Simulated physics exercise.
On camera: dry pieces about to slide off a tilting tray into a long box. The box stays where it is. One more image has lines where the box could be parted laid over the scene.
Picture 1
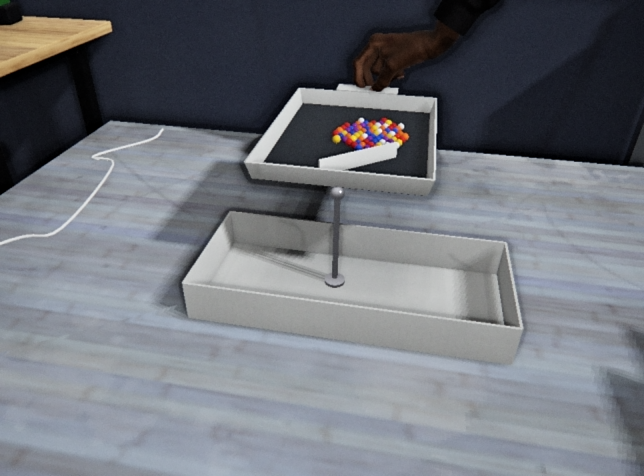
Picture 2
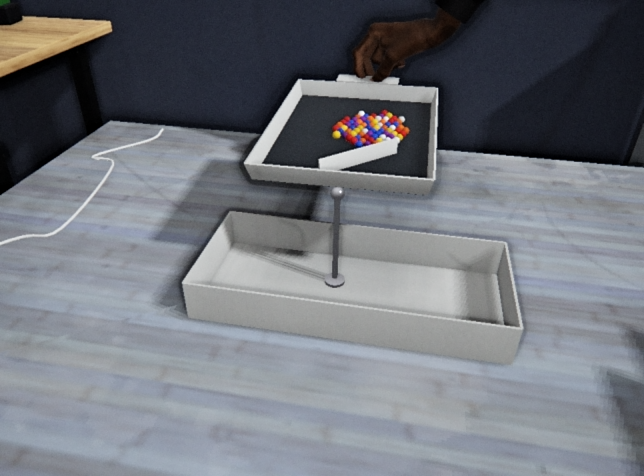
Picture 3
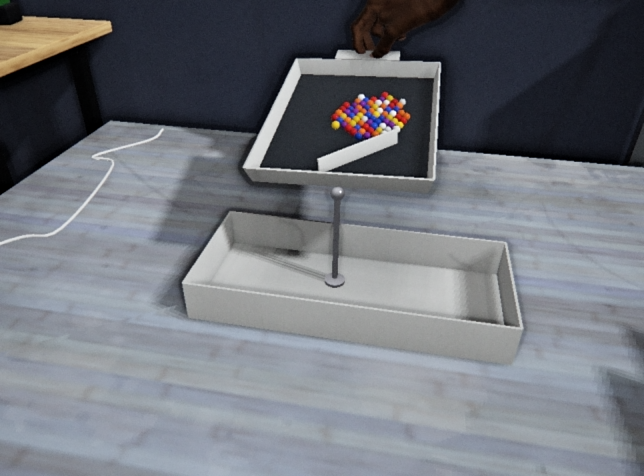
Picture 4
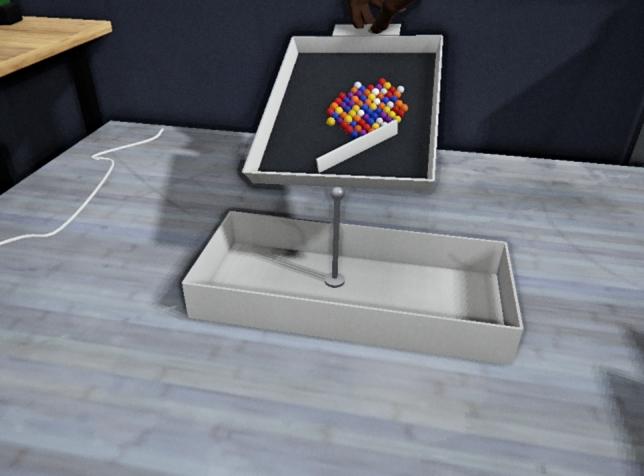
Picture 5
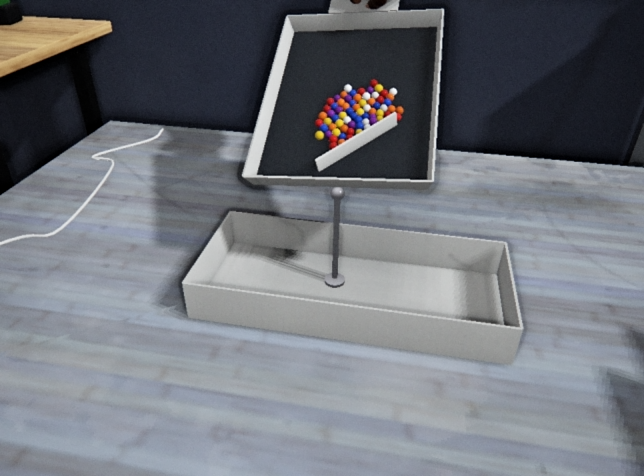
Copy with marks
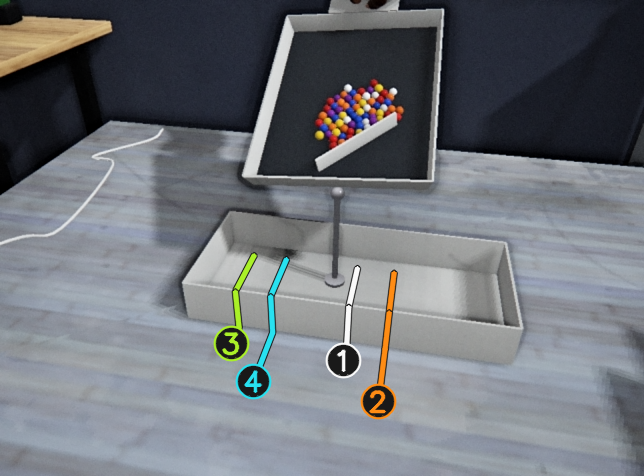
The clip opens on a hand holding the far edge of a shallow tray of colorful beads above a long, empty box on a table. The hand lifts that edge steadily, tilting the tray steeply toward the viewer, while the beads shift slightly down and left along a slanted white fin.
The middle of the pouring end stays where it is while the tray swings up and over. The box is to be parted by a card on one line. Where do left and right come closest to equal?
Best: 3.
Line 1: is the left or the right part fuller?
Left.
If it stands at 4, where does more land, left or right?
More lands on the left.
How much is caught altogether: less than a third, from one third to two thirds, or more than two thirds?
About that: More than two thirds.
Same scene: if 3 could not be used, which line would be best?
That is line 4.
On the marked copy, line 1 crosses the front rim at (349, 305); line 2 crosses the front rim at (389, 311); line 3 crosses the front rim at (235, 290); line 4 crosses the front rim at (271, 295).
Choosing 1, of what is caught, all on the left of the divider, none on the right.
Choosing 2, of what is caught, all on the left of the divider, none on the right.
Choosing 3, of what is caught, about half on the left of the divider, about half on the right.
Choosing 4, of what is caught, most on the left of the divider, a small part on the right.
